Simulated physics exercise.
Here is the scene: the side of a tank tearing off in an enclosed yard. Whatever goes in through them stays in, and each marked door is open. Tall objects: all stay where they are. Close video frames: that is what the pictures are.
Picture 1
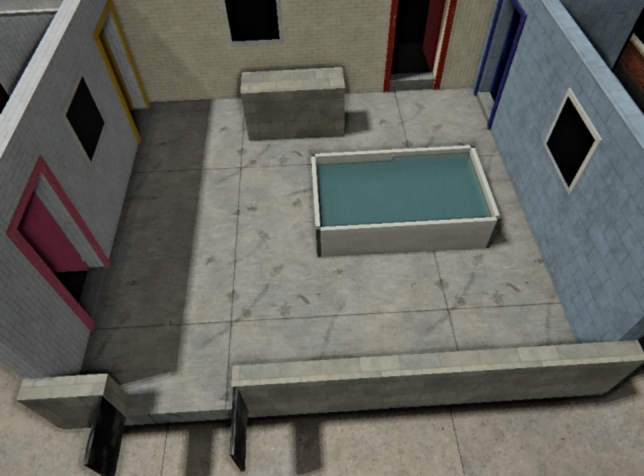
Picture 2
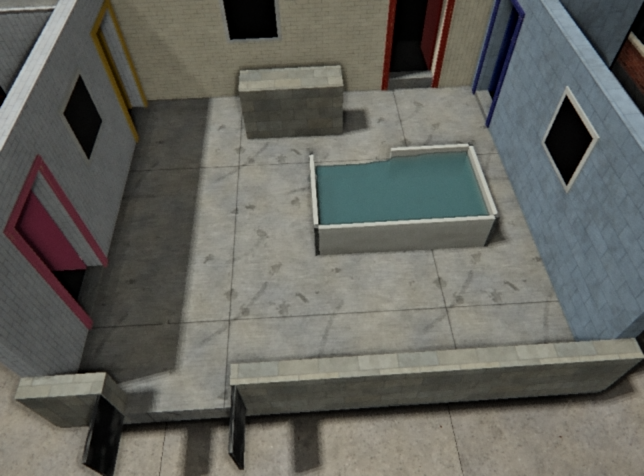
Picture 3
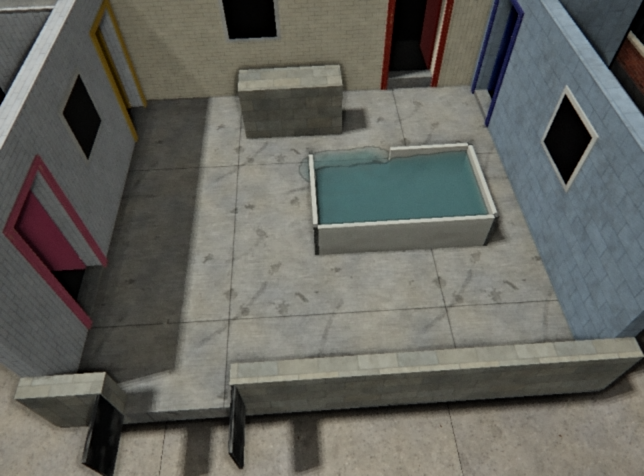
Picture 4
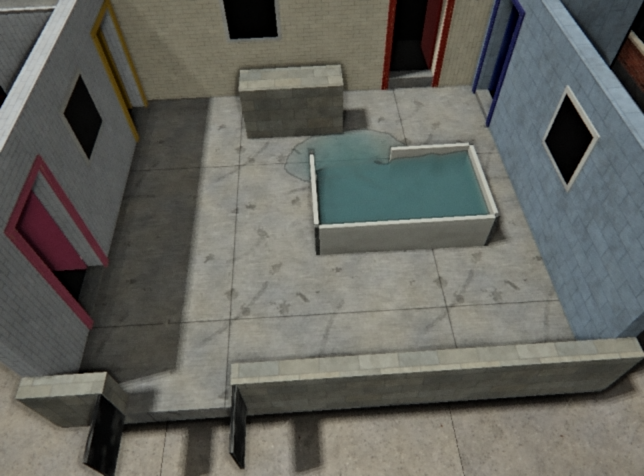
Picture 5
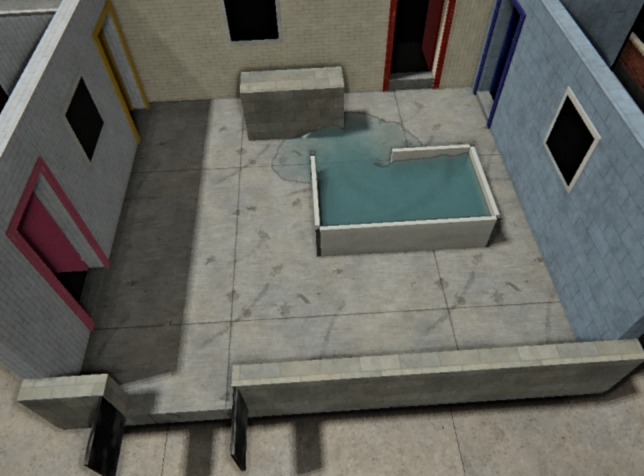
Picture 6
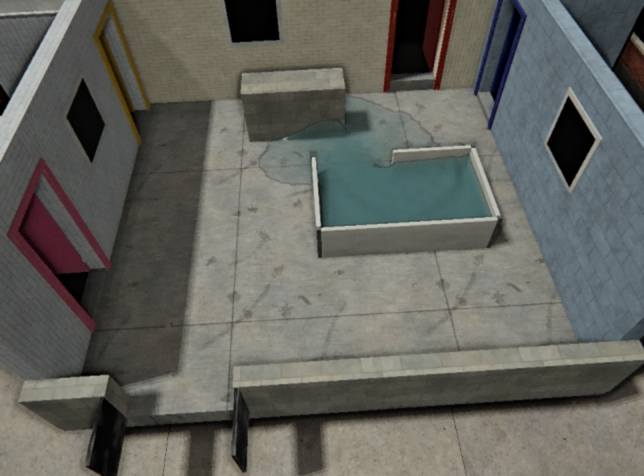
At the start, still teal water fills a white-walled rectangular tank in an enclosed yard with coloured doorways. Part of the tank's far side opens at its left end, then water pours through the gap and spreads across the grey paving behind it, reaching the base of the low concrete block.
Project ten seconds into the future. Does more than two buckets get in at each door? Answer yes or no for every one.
Red door: No, blue door: Yes, yellow door: Yes, pink door: No.
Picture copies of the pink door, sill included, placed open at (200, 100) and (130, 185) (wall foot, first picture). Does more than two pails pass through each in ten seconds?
The first new door stays below the line, and the second crosses the line.
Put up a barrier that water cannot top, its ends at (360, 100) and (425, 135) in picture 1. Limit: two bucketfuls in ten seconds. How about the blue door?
Note: Blue stays within.
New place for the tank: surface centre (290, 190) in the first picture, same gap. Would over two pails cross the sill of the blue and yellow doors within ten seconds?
The blue one falls short, the yellow one overshoots it.
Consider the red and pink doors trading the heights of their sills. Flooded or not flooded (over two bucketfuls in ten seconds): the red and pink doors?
Red goes past the mark, pink falls short.
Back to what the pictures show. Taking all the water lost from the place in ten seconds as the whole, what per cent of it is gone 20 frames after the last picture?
Close to 25 out of every hundred.
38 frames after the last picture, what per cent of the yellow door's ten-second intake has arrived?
Roughly 85 percent.
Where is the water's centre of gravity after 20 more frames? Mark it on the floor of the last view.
The water centres close to (345, 171).
A moment on, water covers 15 % of the floor; the red door wet at the sill, nothing in, the blue door not reached, the yellow door not reached, the pink door not reached.
Next, water covers 30 % of the floor; the red door wet at the sill, nothing in, the blue door under two buckets in, the yellow door wet at the sill, nothing in, the pink door not reached.
Then, water covers 50 % of the floor; the red door wet at the sill, nothing in, the blue door over two buckets in, the yellow door under two buckets in, the pink door wet at the sill, nothing in.
Later, water covers 70 % of the floor; the red door wet at the sill, nothing in, the blue door far over two buckets in, the yellow door over two buckets in, the pink door wet at the sill, nothing in.
In the end, water covers 95 % of the floor; the red door wet at the sill, nothing in, the blue door far over two buckets in, the yellow door over two buckets in, the pink door wet at the sill, nothing in.
